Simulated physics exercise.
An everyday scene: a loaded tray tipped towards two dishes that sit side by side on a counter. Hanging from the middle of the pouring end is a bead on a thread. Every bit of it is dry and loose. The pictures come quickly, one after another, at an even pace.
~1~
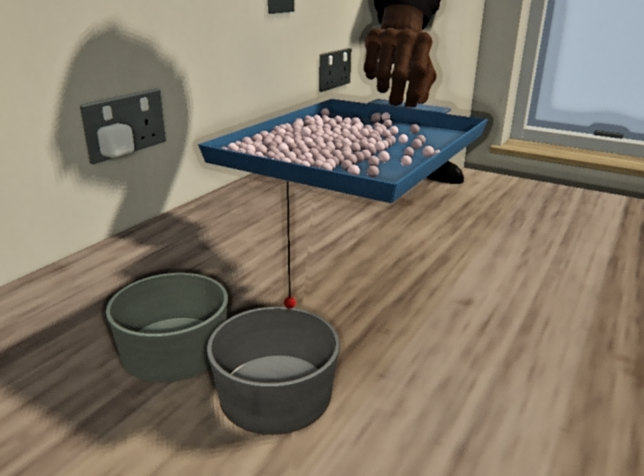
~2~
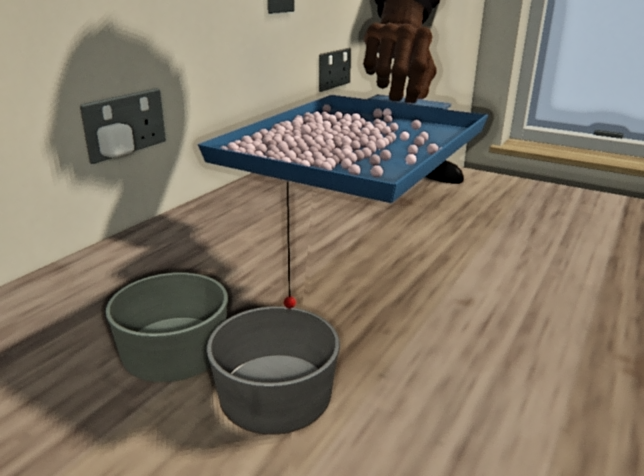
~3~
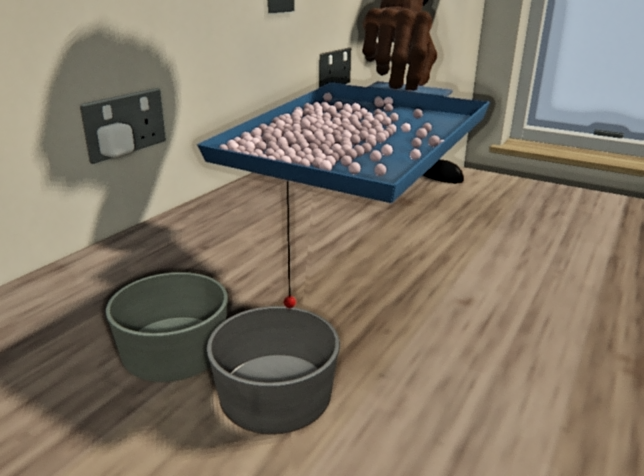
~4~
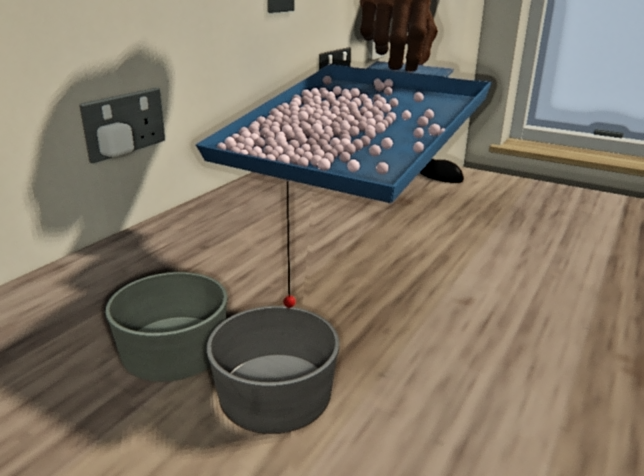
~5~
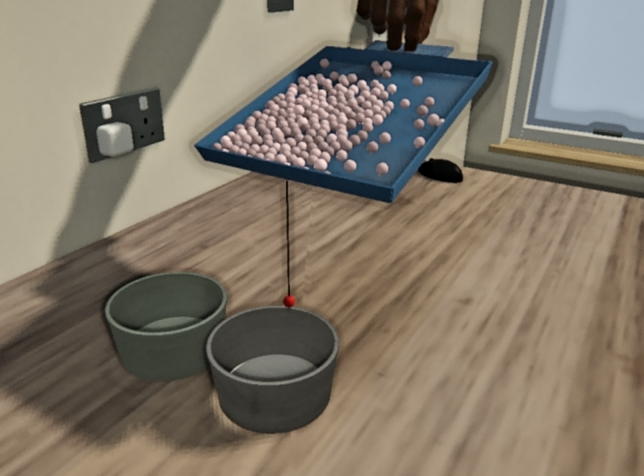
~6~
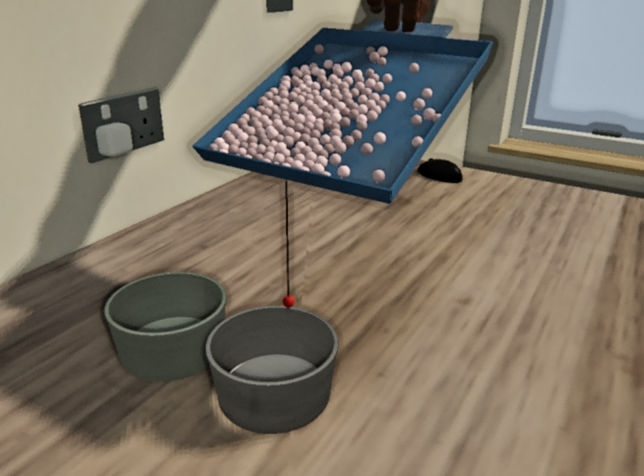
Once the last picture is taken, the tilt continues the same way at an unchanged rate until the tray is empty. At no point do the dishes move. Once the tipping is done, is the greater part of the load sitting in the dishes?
Catch is a majority.
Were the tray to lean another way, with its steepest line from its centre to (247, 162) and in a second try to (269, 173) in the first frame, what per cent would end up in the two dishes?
First heading 80 %, second heading 90 %.
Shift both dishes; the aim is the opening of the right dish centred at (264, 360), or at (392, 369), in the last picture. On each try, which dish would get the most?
First try: The right-side dish; second try: The left-side dish.
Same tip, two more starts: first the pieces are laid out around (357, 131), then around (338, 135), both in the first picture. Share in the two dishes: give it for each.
Roughly 60 and 70 percent, in that order.
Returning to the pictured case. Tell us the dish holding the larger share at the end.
Well, that is right of the pair.
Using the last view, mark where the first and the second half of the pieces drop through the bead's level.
First half (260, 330); second half (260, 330).
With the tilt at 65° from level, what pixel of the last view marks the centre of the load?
Load centre: Approx. (279, 156).
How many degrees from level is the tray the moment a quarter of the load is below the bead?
Around 80°, give or take.
Soon, tray tipped steeply; most on the tray; a stray few in the right dish; a stray few in the left dish; a small part in the air.
A while on, tray tipped past a quarter turn; a small part on the tray; about half in the right dish; a small part in the left dish; about a quarter outside both; about a quarter in the air.
Towards the end, tray tipped past a quarter turn; about half in the right dish; a small part in the left dish; about a third outside both.
Finally, tray tipped past a quarter turn; about half in the right dish; a small part in the left dish; about a third outside both.
